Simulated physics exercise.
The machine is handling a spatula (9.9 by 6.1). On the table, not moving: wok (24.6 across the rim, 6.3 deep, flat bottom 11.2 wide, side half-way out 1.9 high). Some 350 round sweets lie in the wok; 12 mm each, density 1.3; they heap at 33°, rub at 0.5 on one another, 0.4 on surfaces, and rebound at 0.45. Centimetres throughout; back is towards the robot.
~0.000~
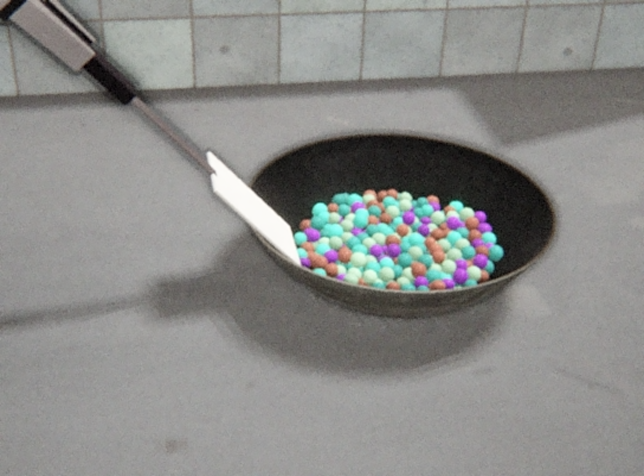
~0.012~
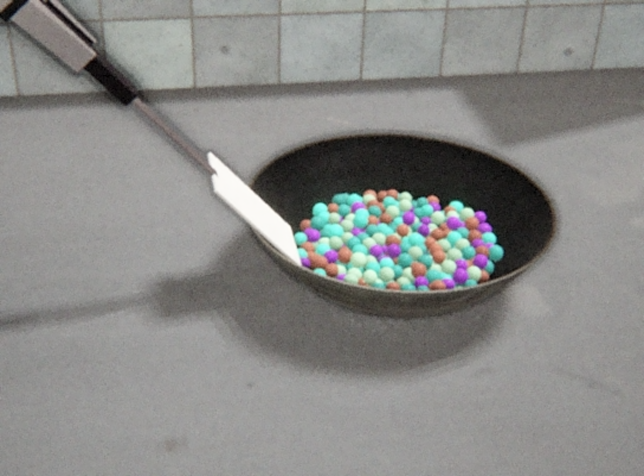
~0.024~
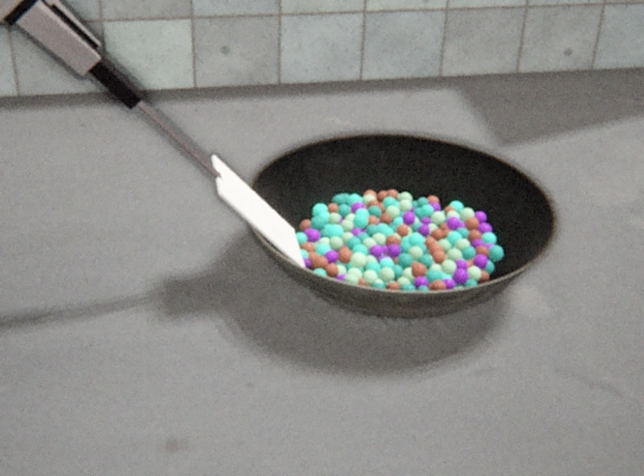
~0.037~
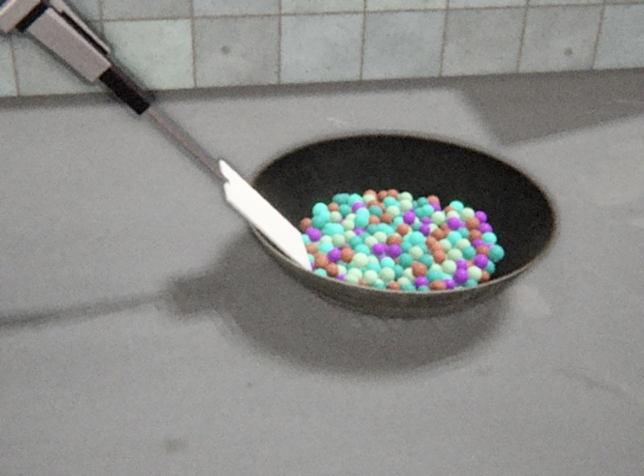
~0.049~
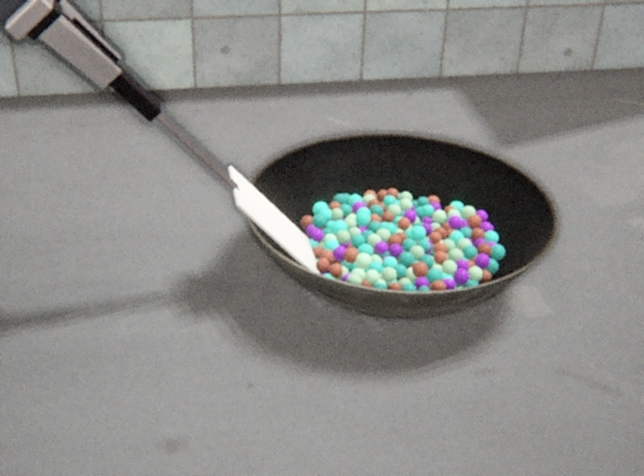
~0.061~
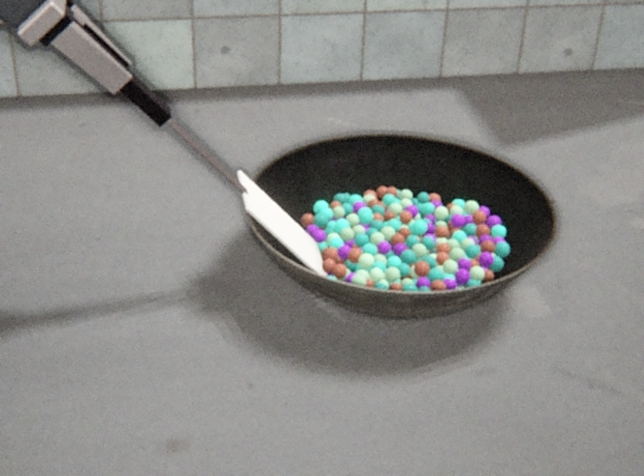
In a dark wok, a machine-held white spatula slides slightly right, nudging the colourful round sweets.
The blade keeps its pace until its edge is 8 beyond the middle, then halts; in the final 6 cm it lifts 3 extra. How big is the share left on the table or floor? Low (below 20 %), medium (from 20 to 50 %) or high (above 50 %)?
A low share, below 20 %, ends on the table or floor.
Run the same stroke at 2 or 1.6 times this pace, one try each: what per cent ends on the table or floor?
About 30 and 30 per cent.
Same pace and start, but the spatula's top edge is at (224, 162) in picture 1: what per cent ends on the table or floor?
Some 10 per cent.
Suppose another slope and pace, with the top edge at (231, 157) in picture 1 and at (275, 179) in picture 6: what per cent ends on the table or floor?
Some 25 per cent.
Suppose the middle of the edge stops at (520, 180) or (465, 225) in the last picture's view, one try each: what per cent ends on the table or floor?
About 25 and 0 per cent.
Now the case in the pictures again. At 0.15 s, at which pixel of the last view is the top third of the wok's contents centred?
At about (460, 233).
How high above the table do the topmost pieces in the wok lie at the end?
Roughly 6.0 cm.
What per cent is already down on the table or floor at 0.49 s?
Roughly 10 per cent.
After 0.15 s, sloping 49°, highest piece 5 above the table; 353 in the wok.
After 0.25 s, sloping 49°, highest piece 7 above the table; 353 in the wok.
After 0.49 s, sloping 49°, highest piece 8 above the table; 305 in the wok, 32 on the table or floor, 16 on the blade or in flight.
After 1.54 s, sloping 49°, highest piece 6 above the table; 305 in the wok, 48 on the table or floor.
In the end, 305 in the wok, 48 on the table or floor. That is 14 % on the table or floor.
